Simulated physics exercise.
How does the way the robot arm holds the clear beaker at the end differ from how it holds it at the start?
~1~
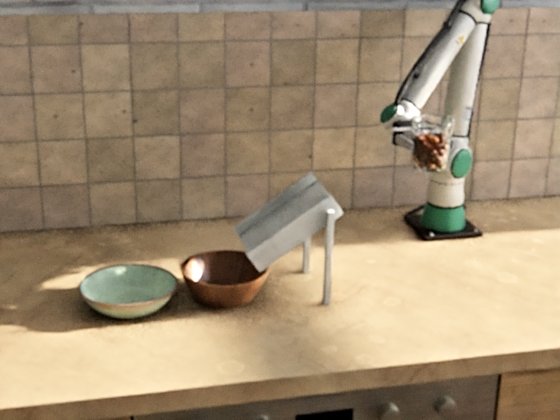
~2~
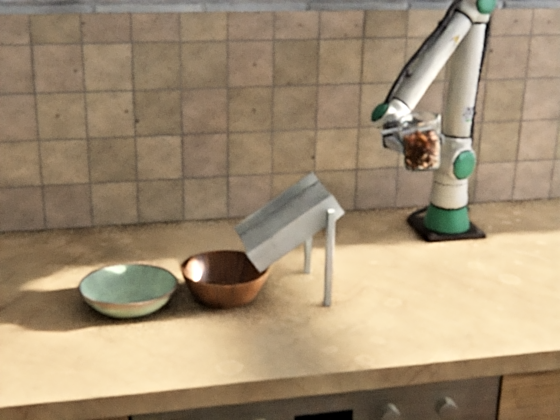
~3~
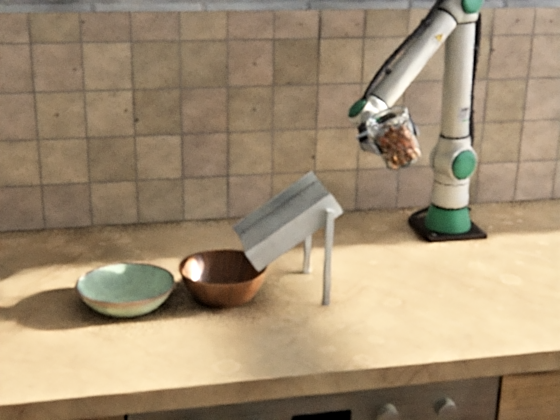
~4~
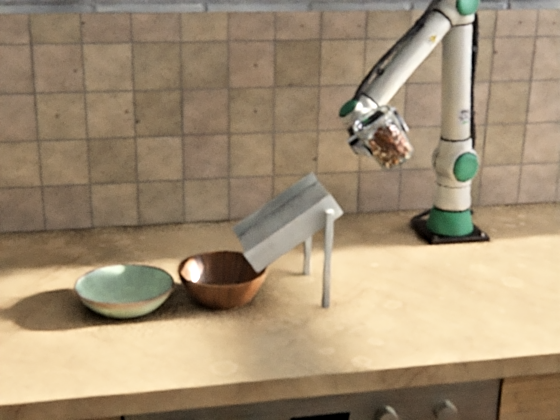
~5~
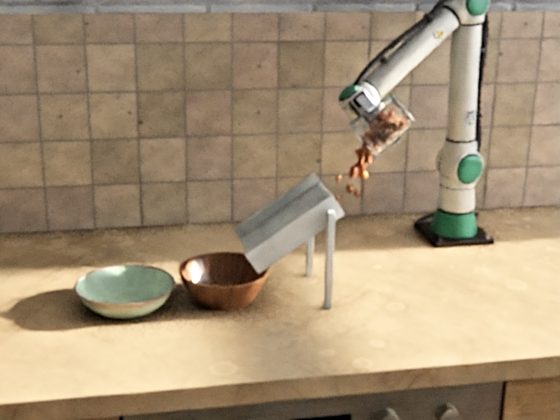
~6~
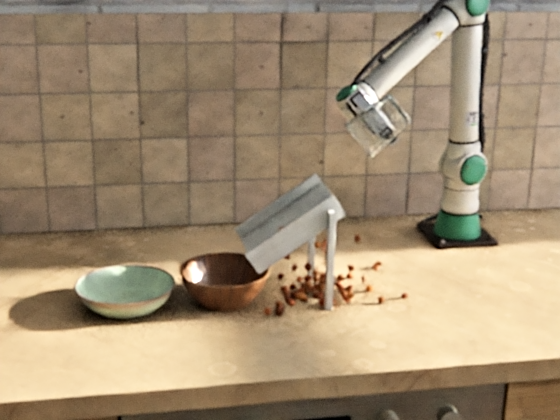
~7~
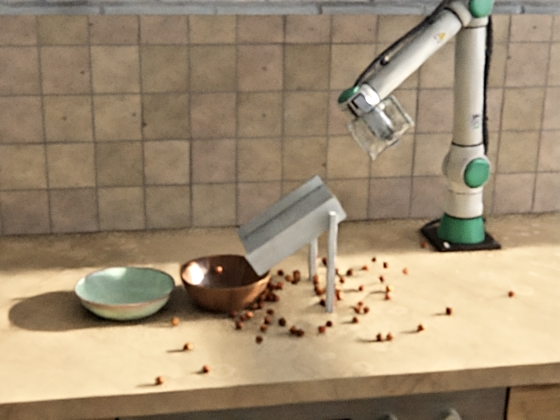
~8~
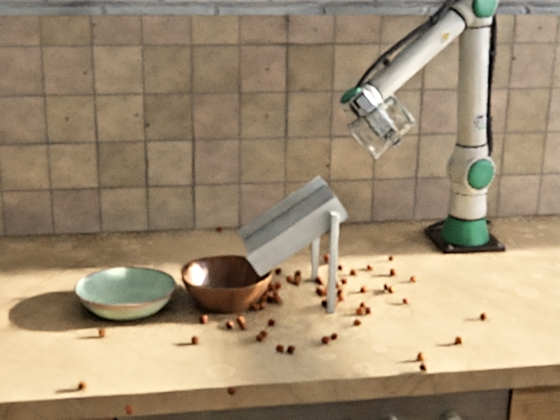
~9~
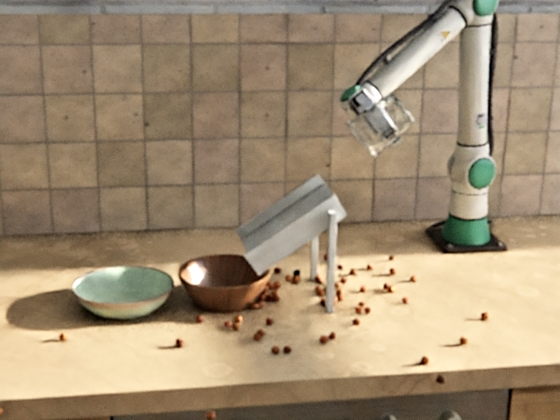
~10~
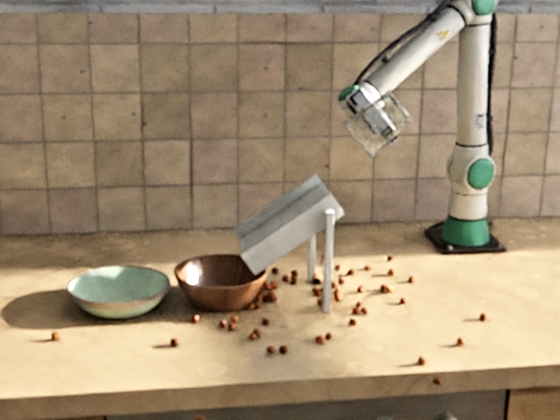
At the start the arm holds the beaker upright with the nuts inside. By the end the beaker is tipped upside down and empty.
